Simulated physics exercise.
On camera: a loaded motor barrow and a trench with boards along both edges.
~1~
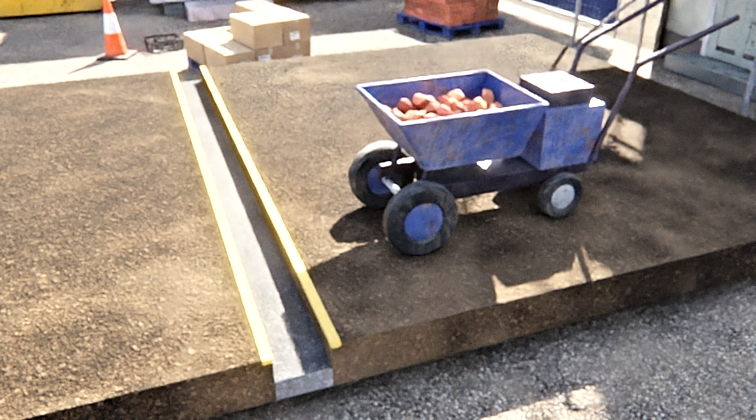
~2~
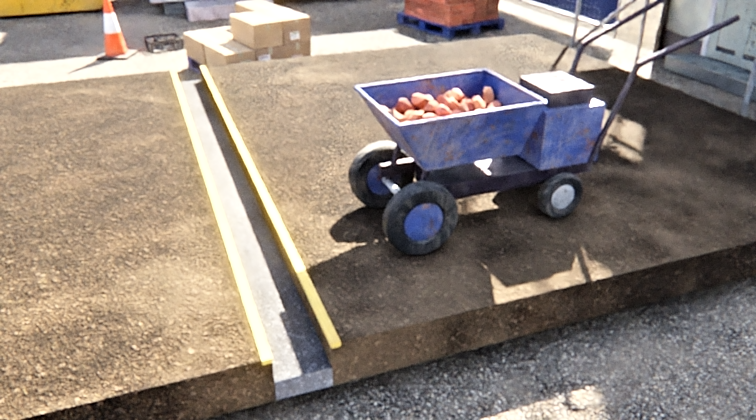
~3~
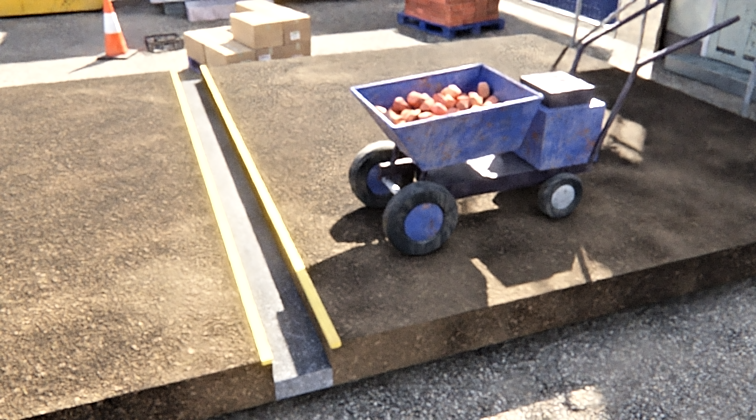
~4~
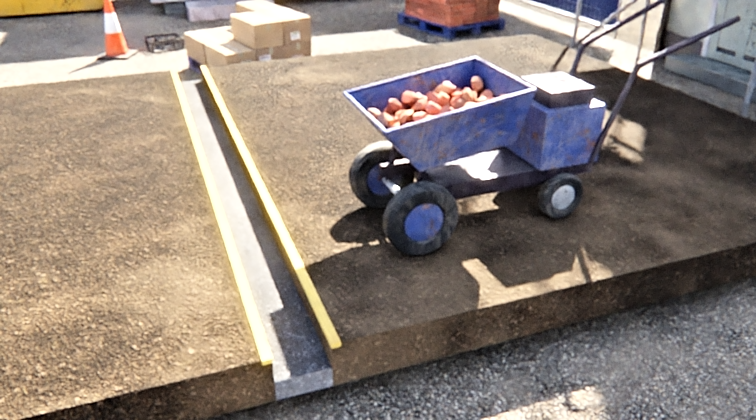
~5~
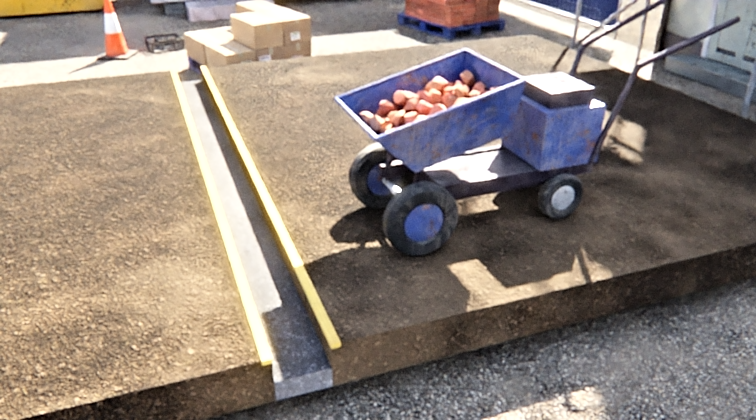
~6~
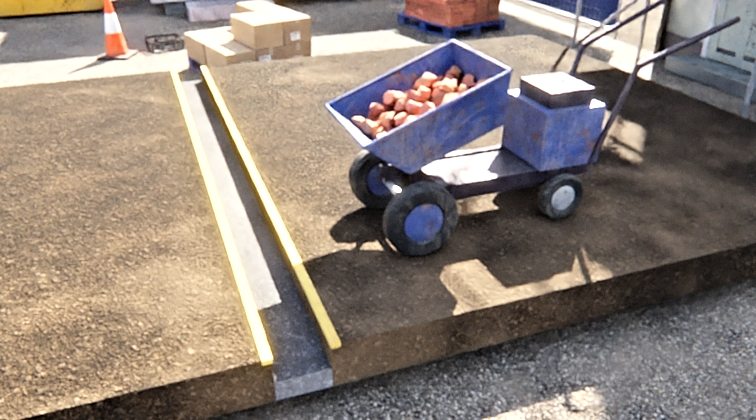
Blue skip of a motor barrow loaded with reddish lumps tilting gradually forward to the left, beside a narrow yellow-edged trench.
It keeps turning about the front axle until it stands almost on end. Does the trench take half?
In the trench: The larger part.
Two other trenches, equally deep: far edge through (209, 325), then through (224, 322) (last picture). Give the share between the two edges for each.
Near 80 % and 80 %.
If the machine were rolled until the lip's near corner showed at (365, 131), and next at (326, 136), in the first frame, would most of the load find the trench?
In turn: More than half; less than half.
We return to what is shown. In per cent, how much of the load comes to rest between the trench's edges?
Some 70 per cent.
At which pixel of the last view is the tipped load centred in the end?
Around (269, 256).
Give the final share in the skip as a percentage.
Close to 5 per cent.
Just after the last frame, skip tipped steeply; every one in the skip.
A moment on, skip tipped right over; the larger part in the skip; about a tenth short of the trench; about a tenth in or heaped over the trench; just a few falling.
Further on, skip tipped right over; roughly a quarter in the skip; about a tenth short of the trench; roughly two thirds in or heaped over the trench; just a few beyond it.
When it is over, skip tipped right over; about a tenth in the skip; roughly a quarter short of the trench; roughly two thirds in or heaped over the trench; just a few beyond it.
